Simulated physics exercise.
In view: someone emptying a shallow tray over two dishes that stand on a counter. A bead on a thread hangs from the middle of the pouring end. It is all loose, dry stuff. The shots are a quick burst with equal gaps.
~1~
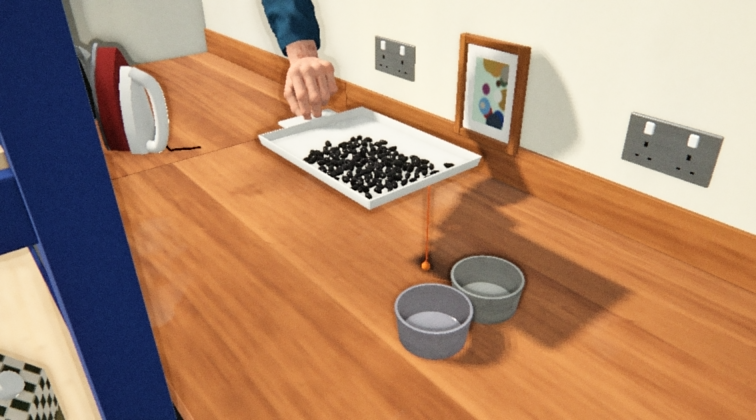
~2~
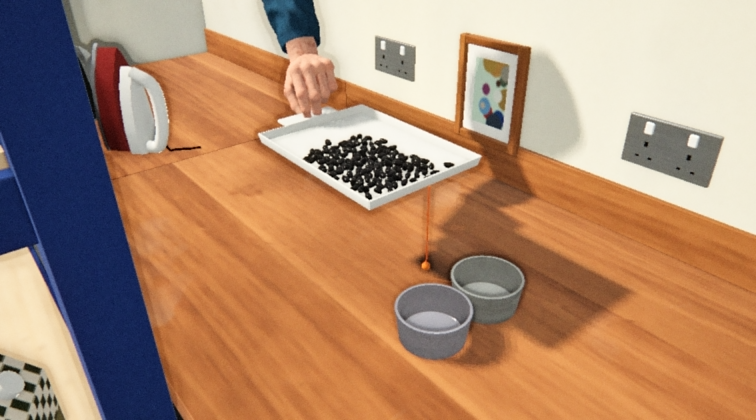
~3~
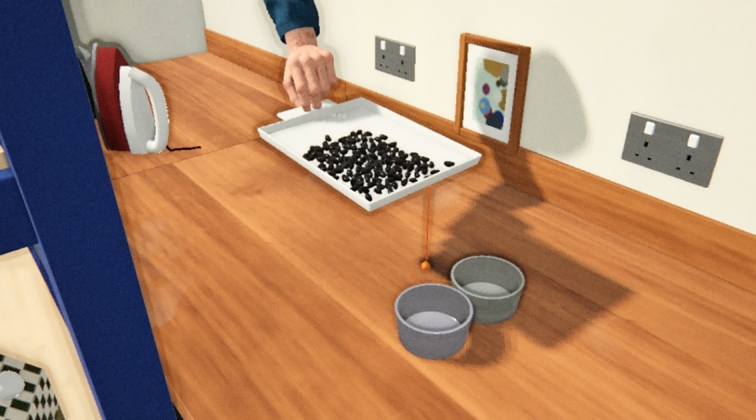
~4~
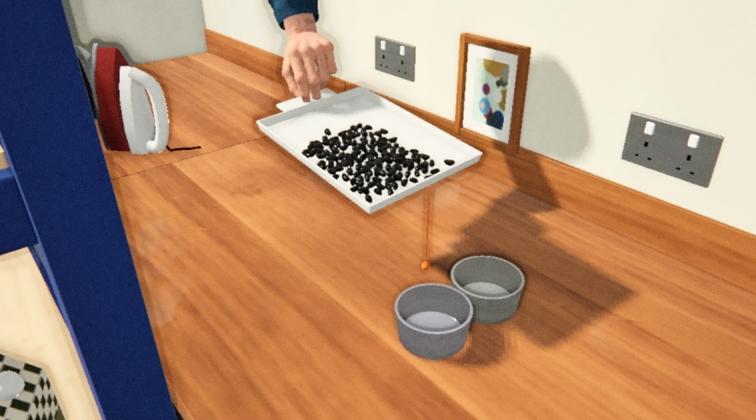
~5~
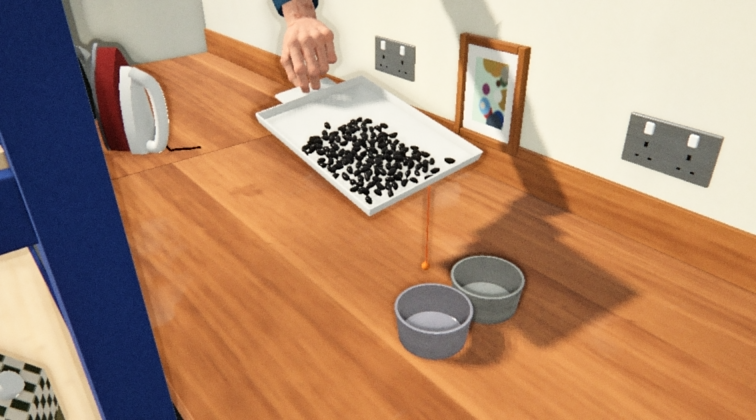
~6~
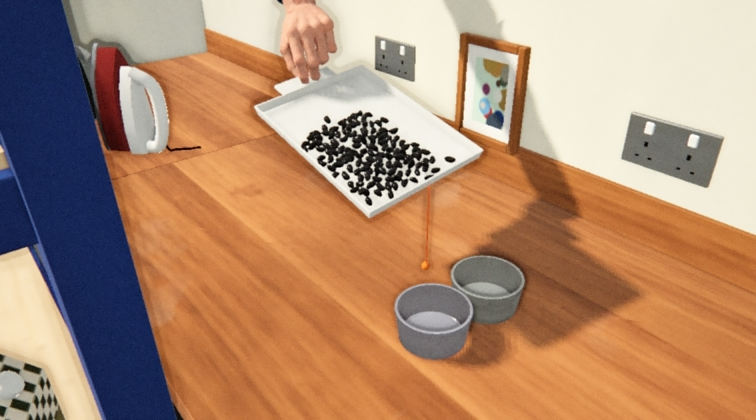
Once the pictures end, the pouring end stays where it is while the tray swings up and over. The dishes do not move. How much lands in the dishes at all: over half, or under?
In the dishes lies only the smaller part of it.
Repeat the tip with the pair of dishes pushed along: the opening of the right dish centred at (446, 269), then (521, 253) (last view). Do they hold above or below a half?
The first try: The larger part. The second: Under half.
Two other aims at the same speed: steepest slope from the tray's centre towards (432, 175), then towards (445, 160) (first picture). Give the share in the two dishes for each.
Roughly 80 per cent, and 20 per cent.
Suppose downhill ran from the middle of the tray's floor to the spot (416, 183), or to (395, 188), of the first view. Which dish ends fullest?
The first try: The left-hand dish. The second: Left.
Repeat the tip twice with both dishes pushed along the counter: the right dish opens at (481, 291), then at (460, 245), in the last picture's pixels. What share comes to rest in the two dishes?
The first gives 20 %, the second 0 %.
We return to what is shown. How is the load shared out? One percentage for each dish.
About: Left dish 20, right dish 0 per cent.
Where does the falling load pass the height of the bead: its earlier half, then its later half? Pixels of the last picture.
The first part at (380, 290); the rest at (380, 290).
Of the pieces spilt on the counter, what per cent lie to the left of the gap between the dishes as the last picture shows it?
Near 100 %.
Soon after the last picture, tray tipped steeply; nearly all on the tray; a stray few in the air.
A little later, tray tipped right over; most on the tray; a stray few in the left dish; a small part outside both; about a quarter in the air.
Later still, tray tipped past a quarter turn; about a quarter in the left dish; most outside both.
At rest, tray tipped past a quarter turn; about a quarter in the left dish; none in the right dish; most outside both.
